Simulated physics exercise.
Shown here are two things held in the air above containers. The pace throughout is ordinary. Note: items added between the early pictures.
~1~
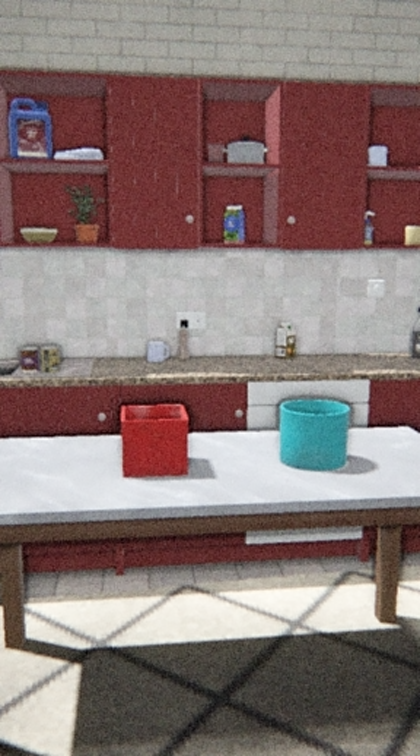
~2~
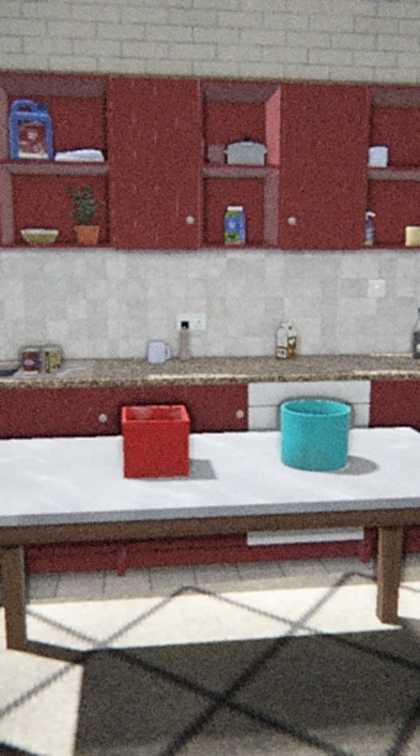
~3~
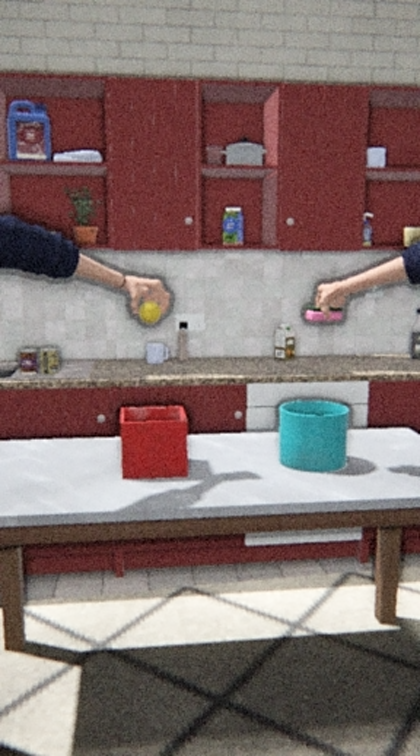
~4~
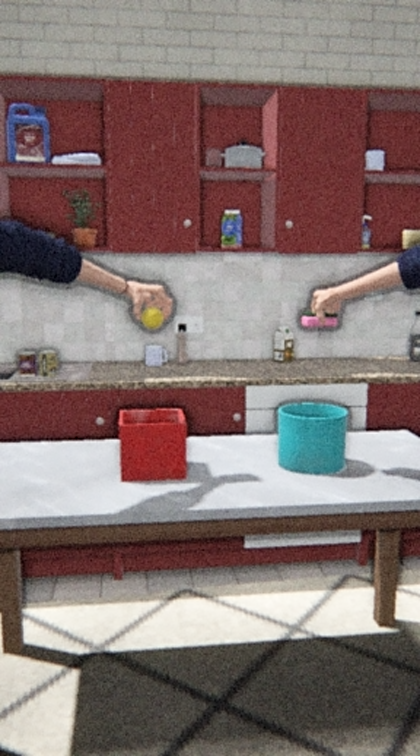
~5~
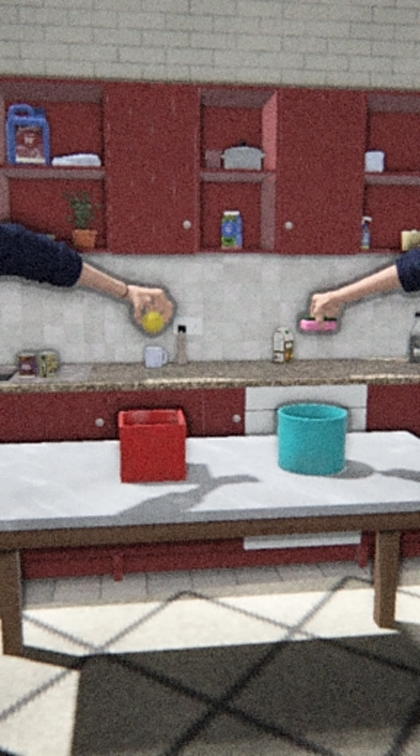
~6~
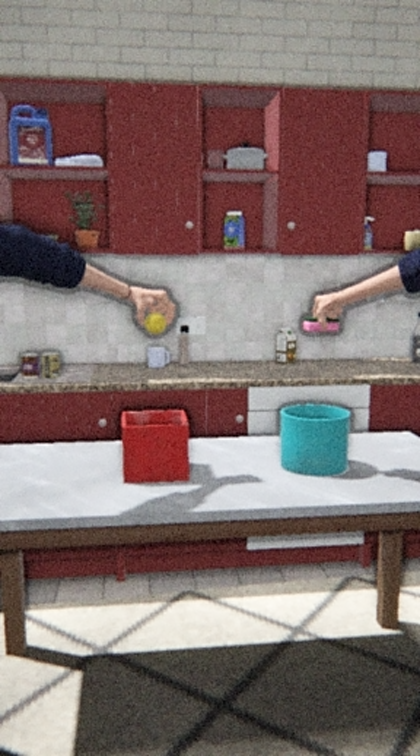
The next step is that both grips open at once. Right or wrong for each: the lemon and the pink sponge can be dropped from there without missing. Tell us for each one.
Judged: Lemon: Right; pink sponge: Right.
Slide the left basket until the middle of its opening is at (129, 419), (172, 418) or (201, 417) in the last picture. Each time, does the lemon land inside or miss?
Record per trial: Winds up within / winds up within / winds up out.
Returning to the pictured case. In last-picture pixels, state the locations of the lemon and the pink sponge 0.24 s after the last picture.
The lemon sits at (156, 388), while the pink sponge sits at (319, 387).
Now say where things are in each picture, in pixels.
In the first picture, left basket (154, 440).
In the second picture, right bin (315, 435).
In the third picture, still on the way; lemon (150, 312); left basket (153, 442).
In the fourth picture, still on the way; pink sponge (320, 320); right bin (312, 438).
In the fifth picture, still on the way; lemon (153, 322); left basket (152, 445).
In the sixth picture, in place, still held; lemon (155, 323); pink sponge (321, 324); right bin (314, 439).
Then, 0.24 s later than the last frame, lemon dropping near (156, 388); pink sponge dropping near (319, 386).
Then, 0.50 s later than the last frame, lemon dropping near (157, 441); pink sponge dropping near (318, 448).
When it is over, the lemon drops into the container, near (157, 460); the pink sponge drops into the container, near (318, 458).
